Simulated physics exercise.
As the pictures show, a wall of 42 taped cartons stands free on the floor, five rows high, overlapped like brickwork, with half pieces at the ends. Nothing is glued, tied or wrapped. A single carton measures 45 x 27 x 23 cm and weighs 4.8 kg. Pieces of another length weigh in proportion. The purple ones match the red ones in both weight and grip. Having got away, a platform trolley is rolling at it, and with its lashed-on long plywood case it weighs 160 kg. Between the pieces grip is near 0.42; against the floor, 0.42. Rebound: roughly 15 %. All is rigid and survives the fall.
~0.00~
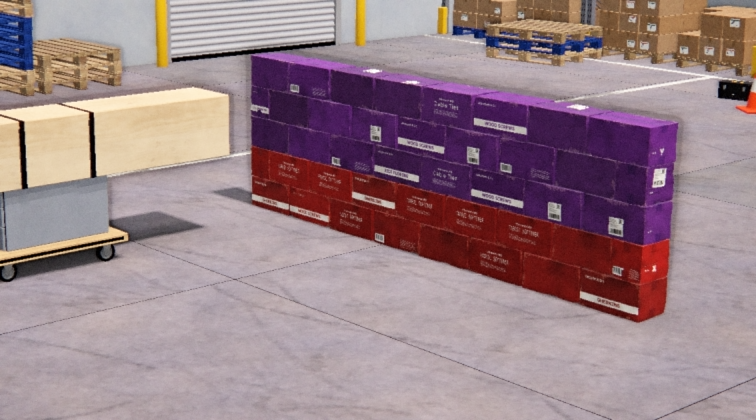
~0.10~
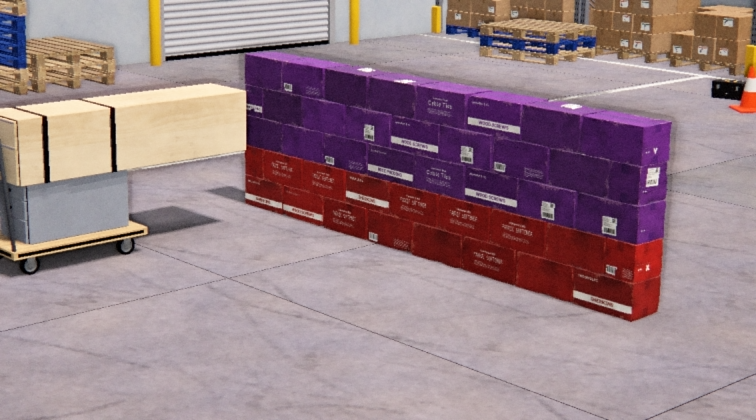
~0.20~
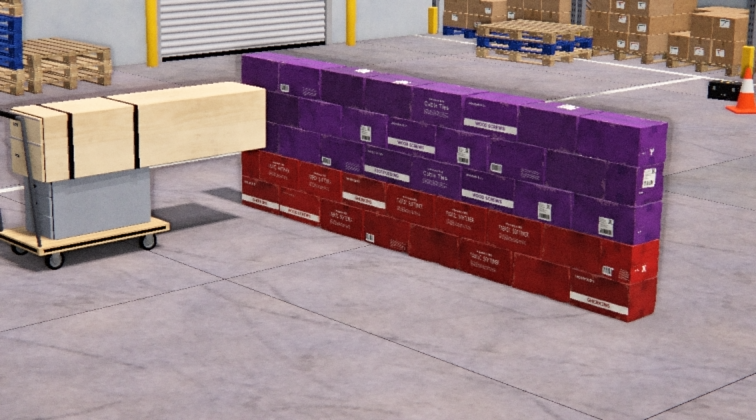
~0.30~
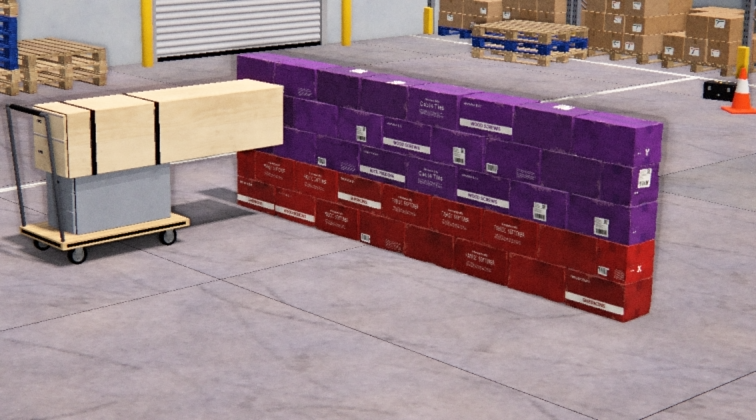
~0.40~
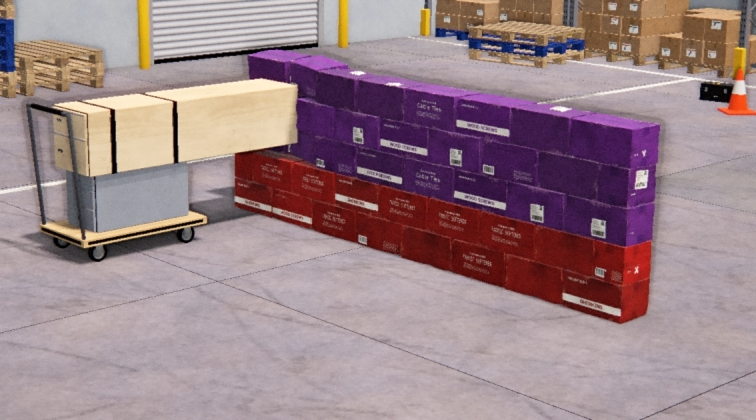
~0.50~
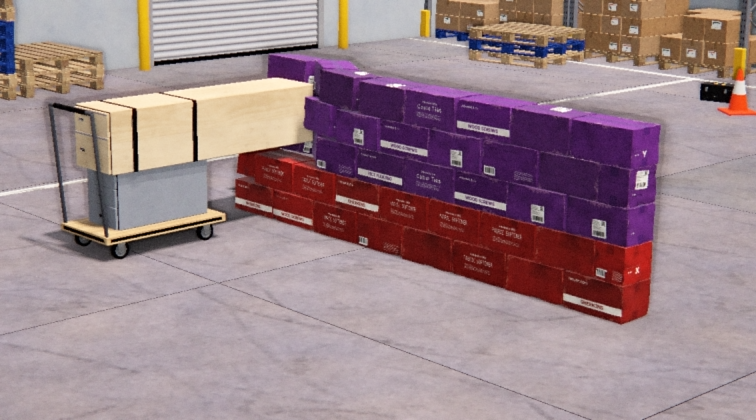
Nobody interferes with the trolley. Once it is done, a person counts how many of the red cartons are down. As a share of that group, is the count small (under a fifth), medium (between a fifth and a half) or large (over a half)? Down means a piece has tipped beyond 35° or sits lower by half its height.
It is small.
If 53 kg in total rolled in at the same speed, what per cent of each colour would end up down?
The split would be red 20, then purple 30 per cent.
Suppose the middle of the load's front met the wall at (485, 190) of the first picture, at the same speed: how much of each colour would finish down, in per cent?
Per cent down - red: 20, purple: 50.
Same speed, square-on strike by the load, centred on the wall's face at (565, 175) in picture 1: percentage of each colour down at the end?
For red it's 10 per cent, for purple 30 per cent.
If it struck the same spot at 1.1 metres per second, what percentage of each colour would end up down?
The red would finish 20 in a hundred down, the purple 30 in a hundred.
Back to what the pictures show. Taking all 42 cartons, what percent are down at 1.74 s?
20 percent by then.
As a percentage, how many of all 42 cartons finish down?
About 20 per cent.
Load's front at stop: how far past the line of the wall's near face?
Offset past line: Approx. 205 cm.
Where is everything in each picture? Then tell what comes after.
In the first frame (pixels give the middle of a visible side), load (222, 114) 65 cm short of the wall; top red carton (288, 171); top purple carton (269, 74); none has stirred.
In the second frame, load (240, 110) 44 cm short of the wall; top red carton (282, 170).
In the third frame, load (259, 107) 23 cm short of the wall; top red carton (279, 171).
In the fourth frame, load (277, 105) 31 mm short of the wall; top red carton (274, 171).
In the fifth frame, load (292, 104) 14 cm into the wall's line; top red carton (271, 172); top purple carton (267, 74) 6° from how it stood; movement in 7 of them.
In the sixth frame, load 31 cm into the wall's line; top red carton (273, 173); top purple carton (286, 72) 4° from how it stood; movement in 9 of them.
After 0.72 s, load 65 cm past the wall's line, still rolling; none of the 17 red cartons down (5 of 42 in all colours); top red carton unmoved; top purple carton 29° from how it stood, 32 cm lower.
After 1.08 s, load 1.15 m past the wall's line, still rolling; none of the 17 red cartons down (8 of 42 in all colours); top red carton 21 cm from its place; top purple carton 48° from how it stood, 85 cm lower.
After 1.74 s, load 1.75 m past the wall's line, still rolling; none of the 17 red cartons down (8 of 42 in all colours); top red carton 83 cm from its place; top purple carton 60° from how it stood, 88 cm lower.
In the end (2.9 s), load 2.06 m past the wall's line, stopped; none of the 17 red cartons down (8 of 42 in all colours); top red carton 5° from how it stood; top purple carton 94 cm lower. That is 0 per cent. From the last view, middles, top red carton near (381, 147), top purple carton near (555, 148).
